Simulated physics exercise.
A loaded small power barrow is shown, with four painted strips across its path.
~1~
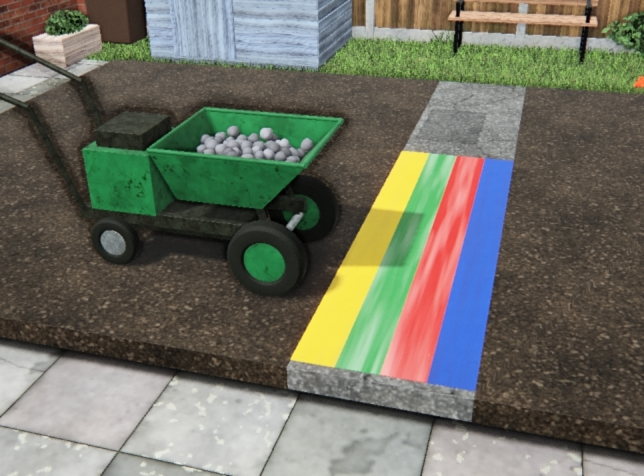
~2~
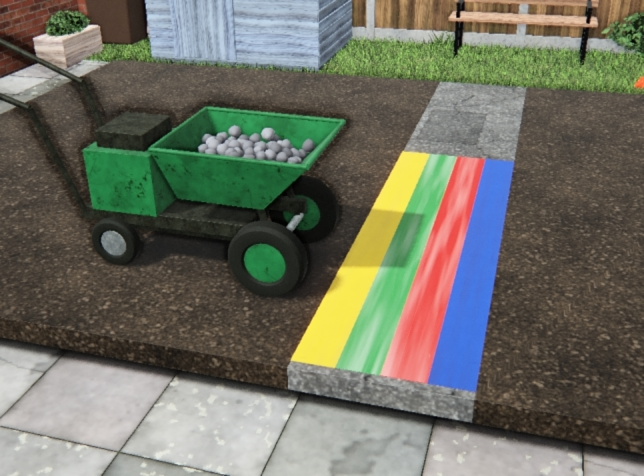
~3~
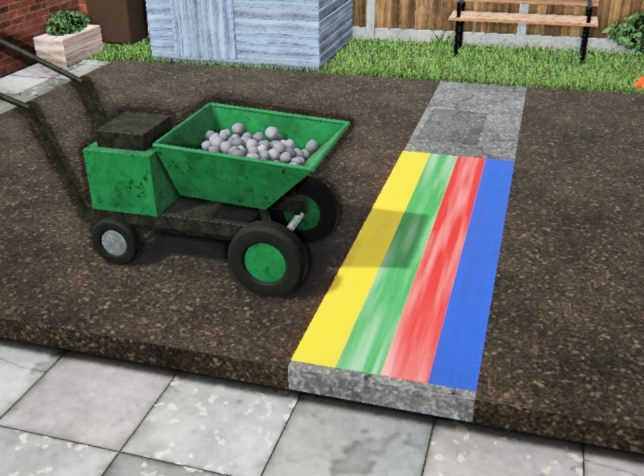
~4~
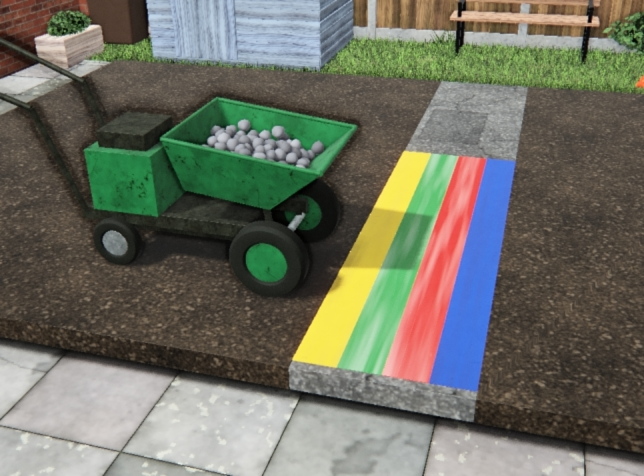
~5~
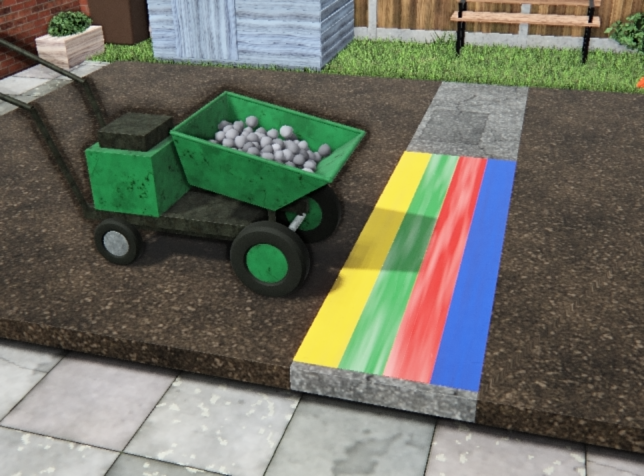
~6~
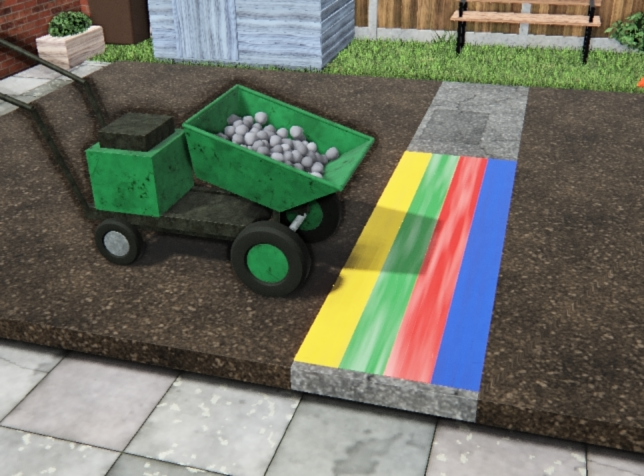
A green barrow loaded with round grey cobbles stood beside yellow, green, red and blue strips, and its skip, level at first, gradually tilted forward to the right while the cobbles stayed inside.
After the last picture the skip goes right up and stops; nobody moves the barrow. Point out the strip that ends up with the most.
The red one ends up with the most.
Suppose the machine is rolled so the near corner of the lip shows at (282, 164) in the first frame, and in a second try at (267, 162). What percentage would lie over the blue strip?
In turn, around 10 per cent and 10 per cent.
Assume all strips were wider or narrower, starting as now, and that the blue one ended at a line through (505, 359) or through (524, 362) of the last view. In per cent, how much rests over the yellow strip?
0 and 0 percent, roughly.
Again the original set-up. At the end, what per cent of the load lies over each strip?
Yellow strip 0 %, green strip 15 %, red strip 30 %, blue strip 20 %.
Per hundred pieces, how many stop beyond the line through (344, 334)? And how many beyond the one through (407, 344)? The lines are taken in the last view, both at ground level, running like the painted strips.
About 80 % and 50 %.
Shortly afterwards, skip tipped steeply; the whole lot in the skip.
Next, skip tipped right over; near two thirds in the skip; a little over the green strip; near a quarter over the red strip; only a few over the blue strip.
Some moments later, skip tipped right over; near a quarter in the skip; a little over the green strip; near a third over the red strip; near a quarter over the blue strip; a little off the paint.
In the end, skip tipped right over; near a quarter in the skip; none at all over the yellow strip; a little over the green strip; near a third over the red strip; near a quarter over the blue strip; a little off the paint.
